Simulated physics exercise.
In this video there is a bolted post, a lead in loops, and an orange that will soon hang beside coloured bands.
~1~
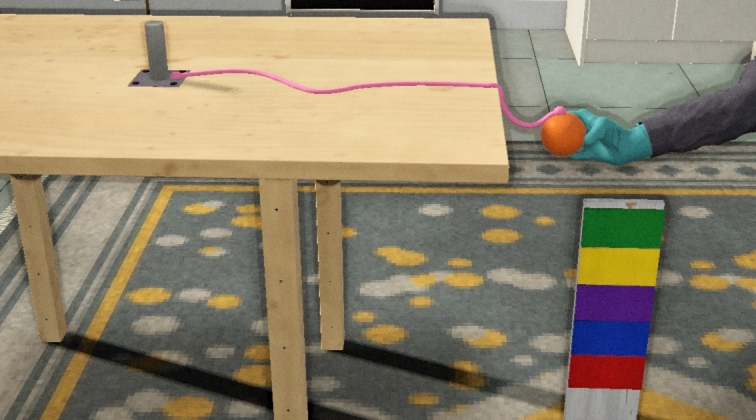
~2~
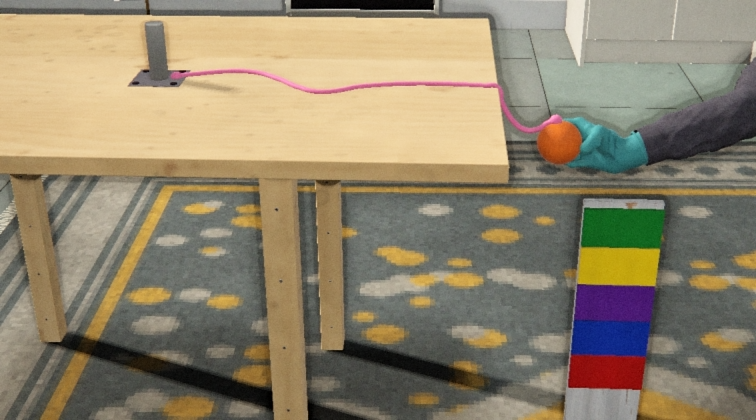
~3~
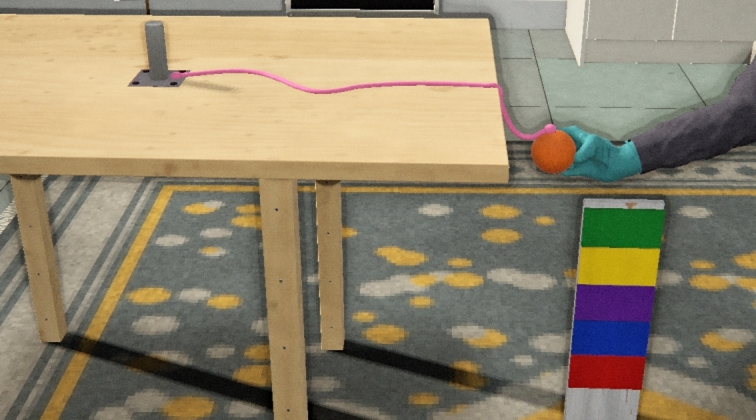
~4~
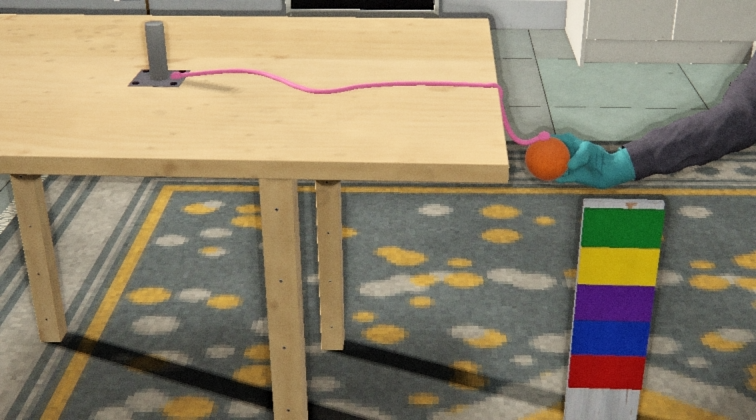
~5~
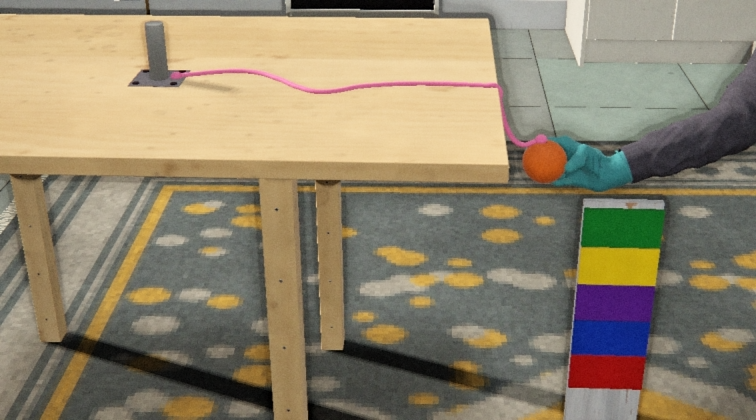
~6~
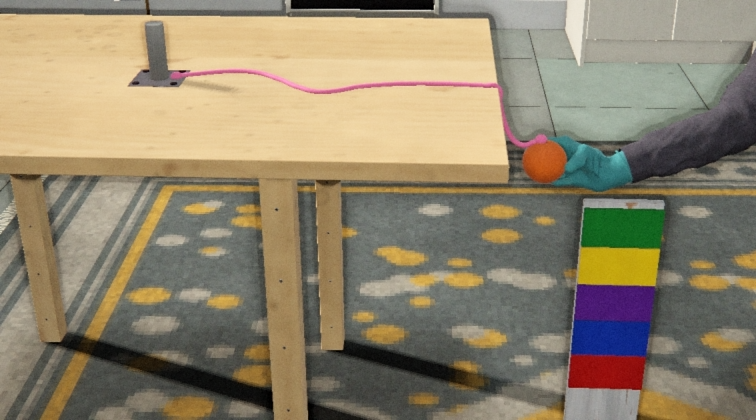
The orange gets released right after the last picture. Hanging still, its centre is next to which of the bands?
Its middle rests at the green band.
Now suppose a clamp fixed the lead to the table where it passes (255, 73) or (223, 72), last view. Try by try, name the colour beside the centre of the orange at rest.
Results, in sequence: Green / green.
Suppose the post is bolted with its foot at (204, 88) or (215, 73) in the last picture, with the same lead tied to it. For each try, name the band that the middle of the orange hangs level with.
Answer, in order: Yellow, yellow.
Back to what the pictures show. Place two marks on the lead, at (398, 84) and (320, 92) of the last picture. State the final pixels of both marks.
In that view they reach (428, 88) and (348, 85).
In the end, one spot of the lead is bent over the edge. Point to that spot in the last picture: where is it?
(471, 85).
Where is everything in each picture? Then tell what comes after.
Orange (563, 134); green (623, 230); yellow (619, 267); purple (615, 304); blue (611, 340); red (607, 374), in the first frame.
Orange (559, 142); lead through (214, 73) (280, 80) (342, 90) (420, 84) (498, 93), in the second frame.
Orange (554, 152), in the third frame.
Orange (548, 158); lead through (214, 73) (280, 80) (342, 90) (420, 84) (498, 93), in the fourth frame.
Orange (545, 162), in the fifth frame.
Orange (544, 162); lead through (214, 73) (280, 80) (342, 90) (420, 84) (498, 93), in the sixth frame.
Early on, orange near (496, 216); level with green.
Midway, orange near (515, 226); level with green.
Finally, orange near (485, 226); level with green. At green.
